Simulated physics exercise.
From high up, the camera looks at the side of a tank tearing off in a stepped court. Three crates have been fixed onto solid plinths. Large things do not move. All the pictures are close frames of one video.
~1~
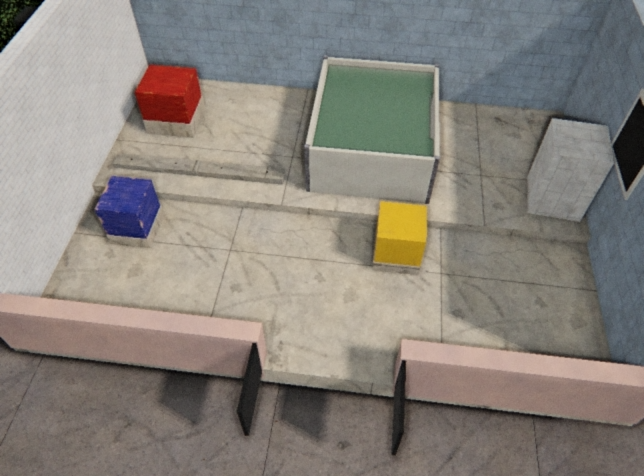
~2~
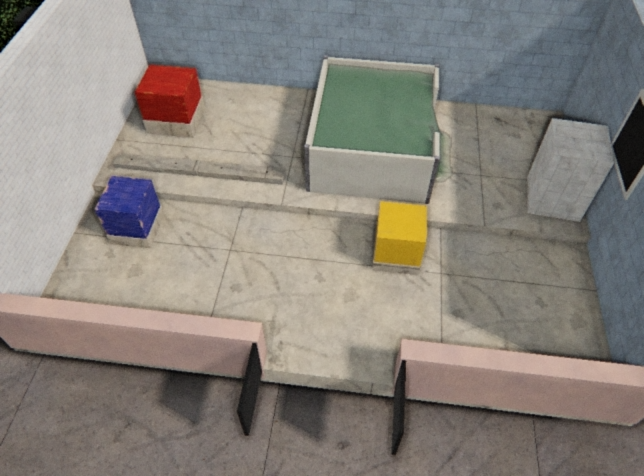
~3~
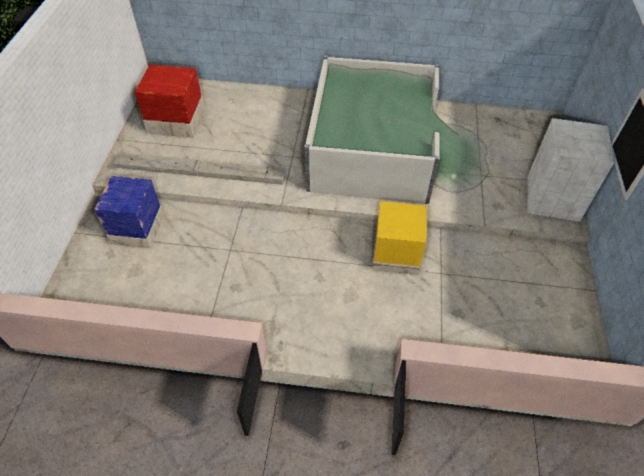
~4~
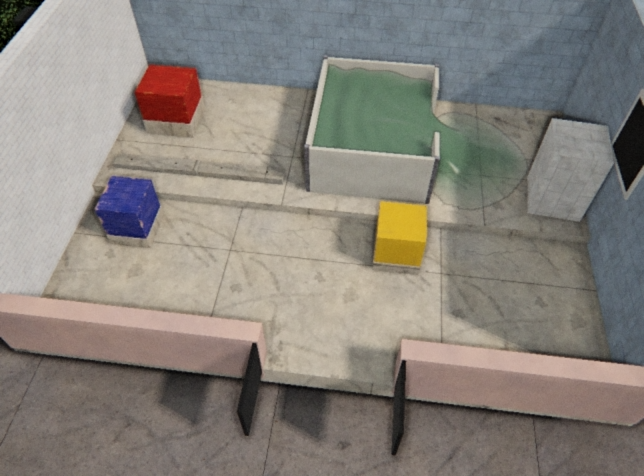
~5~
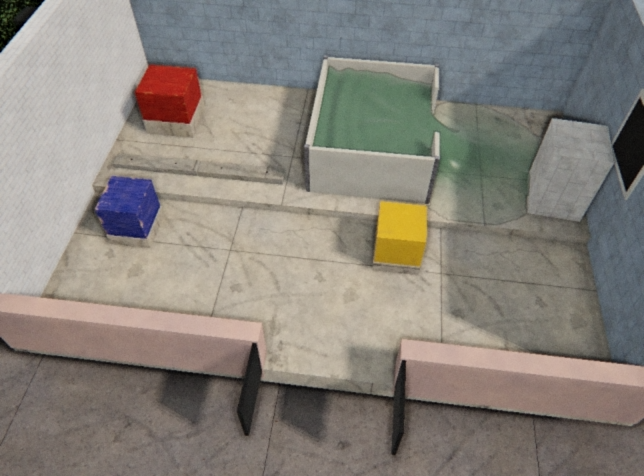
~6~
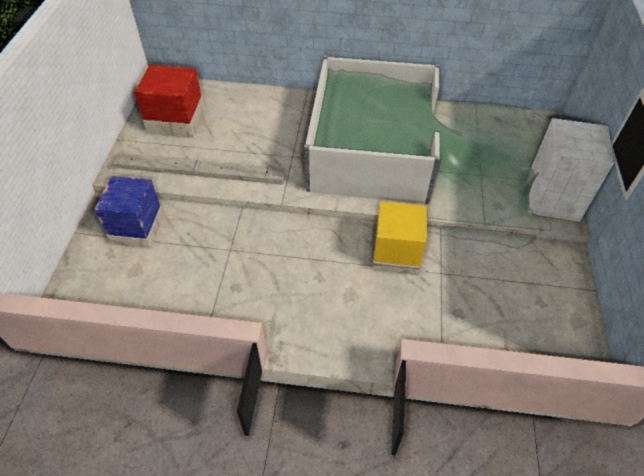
Green water sits still in a white tank in a walled, stepped court with red, blue and yellow blocks. It then pours through a gap in the tank's right side, fans across the pale floor and reaches the grey-white block at right, while the blocks stay put.
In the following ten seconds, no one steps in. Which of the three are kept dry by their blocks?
Result: The red crate remains clear of the water all along; the blue crate remains clear of the water all along; the yellow crate remains clear of the water all along.
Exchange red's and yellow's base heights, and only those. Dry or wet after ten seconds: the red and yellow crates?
Well, the red crate stays unflooded, and the yellow crate stays unflooded.
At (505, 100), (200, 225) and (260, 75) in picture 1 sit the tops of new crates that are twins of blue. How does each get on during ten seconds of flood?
In order, the crates: One gets flooded, two stays clear, three stays clear.
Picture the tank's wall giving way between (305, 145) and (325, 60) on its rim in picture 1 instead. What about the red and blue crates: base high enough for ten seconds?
First the red crate: It gets reached; then the blue crate: It gets reached.
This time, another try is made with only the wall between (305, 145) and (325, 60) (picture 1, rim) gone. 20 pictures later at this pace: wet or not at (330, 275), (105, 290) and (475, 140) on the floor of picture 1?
Unwetted / soaked / unwetted.
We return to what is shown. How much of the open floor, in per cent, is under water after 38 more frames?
Close to 75 %.
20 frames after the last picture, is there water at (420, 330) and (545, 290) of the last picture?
In that order: Under water, awash.
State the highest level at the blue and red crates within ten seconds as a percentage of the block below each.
Some 50 and 50 % respectively.
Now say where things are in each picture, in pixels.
The first frame shows still water in the tank at (376, 108).
In the second frame, water pours out at (429, 137) and has run to (440, 179).
In the third frame, water pours out at (428, 140) and has run to (482, 175).
In the fourth frame, water pours out at (428, 141) and has run to (523, 168).
In the fifth frame, water pours out at (428, 141) and has run to a hidden place.
In the sixth frame, the front is at a hidden place, out from the gap at (429, 140).
A moment on, water covers 20 % of the floor; the red crate not reached, the blue crate not reached, the yellow crate water round its plinth.
Next, water covers 30 % of the floor; the red crate not reached, the blue crate not reached, the yellow crate water round its plinth.
Then, water covers 40 % of the floor; the red crate not reached, the blue crate not reached, the yellow crate water round its plinth.
Later, water covers 75 % of the floor; the red crate water round its plinth, the blue crate not reached, the yellow crate water round its plinth.
In the end, water covers 90 % of the floor; the red crate stayed above the water, the blue crate stayed above the water, the yellow crate stayed above the water.
